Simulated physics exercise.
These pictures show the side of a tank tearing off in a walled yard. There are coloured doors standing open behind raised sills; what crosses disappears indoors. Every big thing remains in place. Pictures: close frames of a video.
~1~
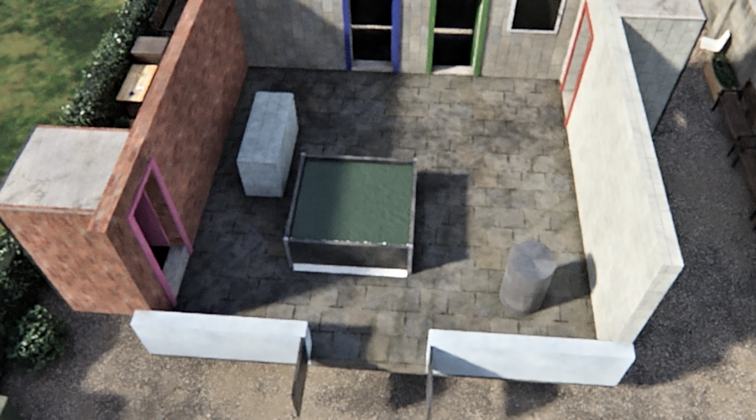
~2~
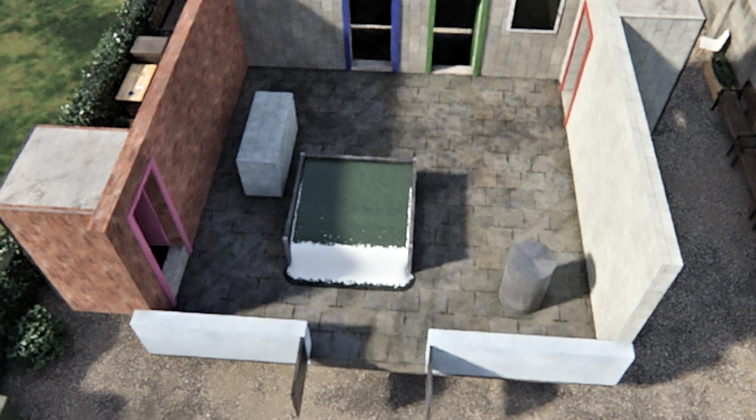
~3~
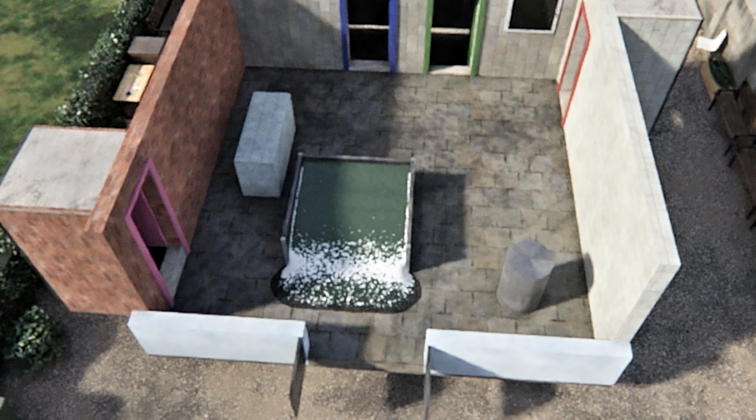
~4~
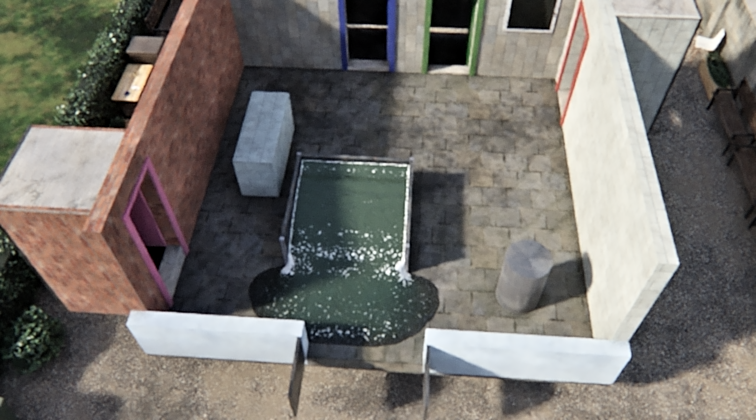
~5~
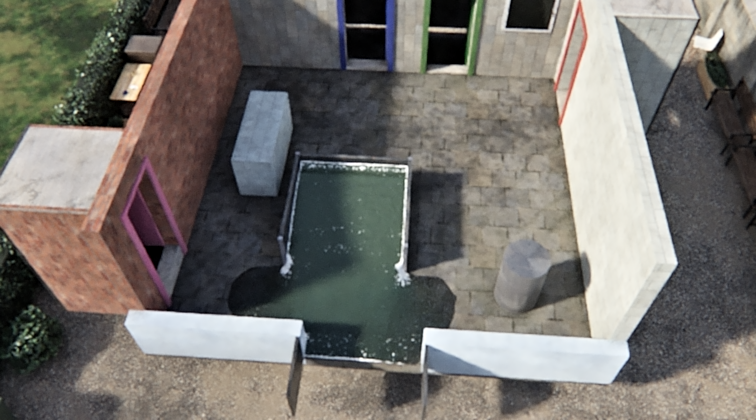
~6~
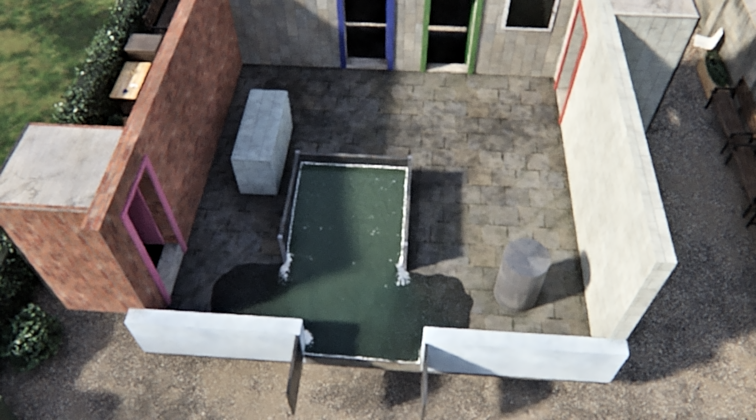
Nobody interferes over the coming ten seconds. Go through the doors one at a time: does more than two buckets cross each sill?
Blue door: Two buckets at most, red door: Two buckets at most, pink door: Two buckets at most, green door: Two buckets at most.
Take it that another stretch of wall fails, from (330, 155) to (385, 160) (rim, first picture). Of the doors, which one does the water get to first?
Answer: The blue-painted one.
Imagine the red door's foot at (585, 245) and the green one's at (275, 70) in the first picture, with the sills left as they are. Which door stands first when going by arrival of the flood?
That is the pink one.
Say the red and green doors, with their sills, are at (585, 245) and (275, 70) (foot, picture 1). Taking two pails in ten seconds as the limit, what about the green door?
Note: Green door beats the threshold.
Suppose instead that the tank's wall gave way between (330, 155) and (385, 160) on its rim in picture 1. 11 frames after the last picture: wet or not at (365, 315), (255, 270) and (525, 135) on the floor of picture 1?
Log: Point 1 unreached; point 2 unreached; point 3 unreached.
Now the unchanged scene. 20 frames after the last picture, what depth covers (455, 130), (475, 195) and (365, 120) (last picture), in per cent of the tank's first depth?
Estimated readings in sequence: 0, 0, 0 percent.
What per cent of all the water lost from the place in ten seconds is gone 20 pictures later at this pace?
Near 80 in a hundred.
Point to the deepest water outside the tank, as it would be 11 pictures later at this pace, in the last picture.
Somewhere around (172, 332).
A moment on, water covers 15 % of the floor; the blue door not reached, the red door not reached, the pink door not reached, the green door not reached.
Next, water covers 20 % of the floor; the blue door not reached, the red door not reached, the pink door wet at the sill, nothing in, the green door not reached.
Then, water covers 35 % of the floor; the blue door not reached, the red door not reached, the pink door wet at the sill, nothing in, the green door not reached.
Later, water covers 50 % of the floor; the blue door not reached, the red door not reached, the pink door wet at the sill, nothing in, the green door not reached.
In the end, water covers 65 % of the floor; the blue door wet at the sill, nothing in, the red door wet at the sill, nothing in, the pink door wet at the sill, nothing in, the green door wet at the sill, nothing in.
